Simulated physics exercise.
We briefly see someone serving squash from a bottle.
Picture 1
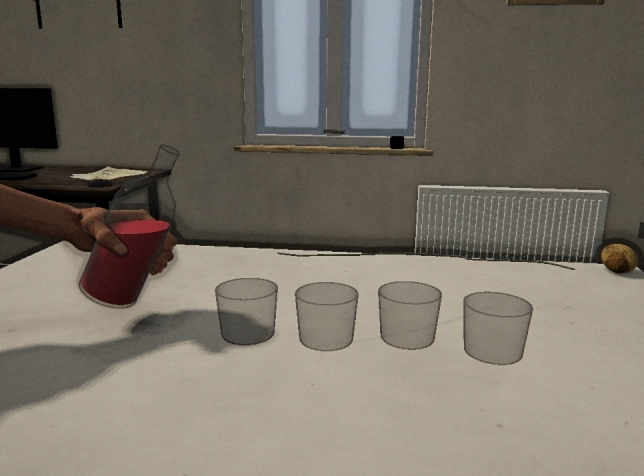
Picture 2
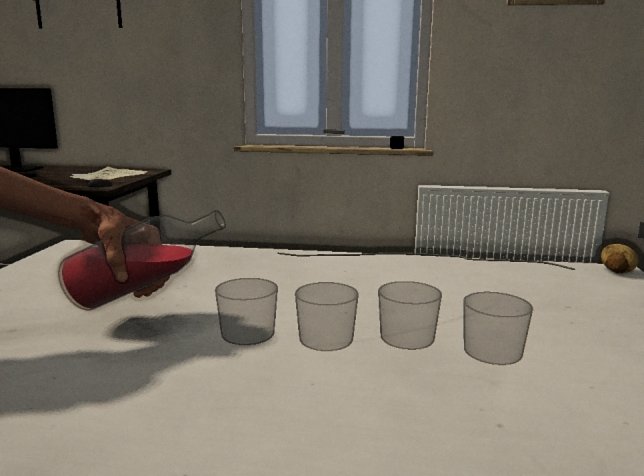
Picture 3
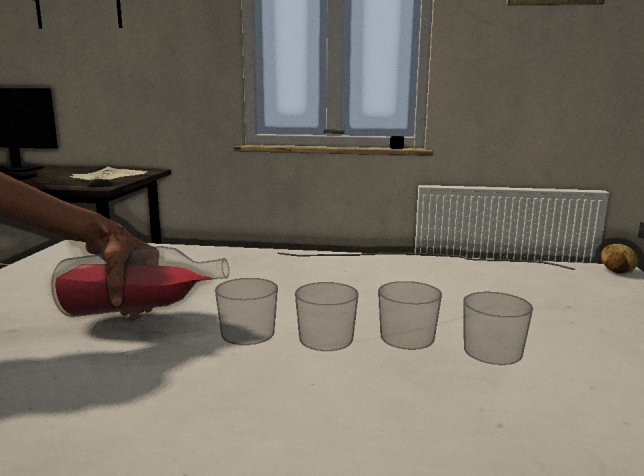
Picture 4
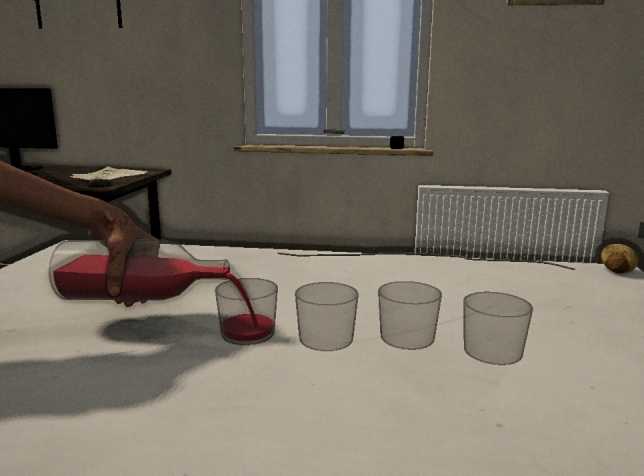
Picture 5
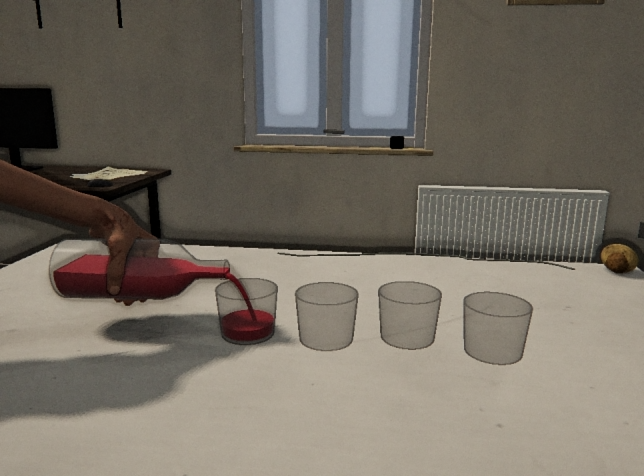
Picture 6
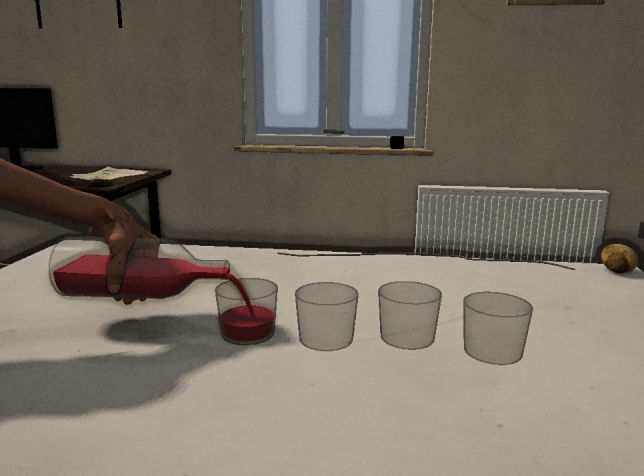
A hand lifted a bottle of red squash, tilted it over toward a row of four empty glasses, and poured a thin stream into the leftmost one, where the red drink slowly rose.
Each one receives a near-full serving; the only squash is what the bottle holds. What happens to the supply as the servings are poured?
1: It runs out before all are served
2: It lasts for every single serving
It runs out before all are served (1).
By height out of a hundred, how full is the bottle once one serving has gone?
I'd put it near 25 in a hundred.
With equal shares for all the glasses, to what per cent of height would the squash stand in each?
Estimate: 55 per cent of height.
Soon after, the first is about two thirds full.
Later, the first is done and the bottle has about half of its load.
In the end, the bottle is empty with two filled and the next at about a quarter of a serving.
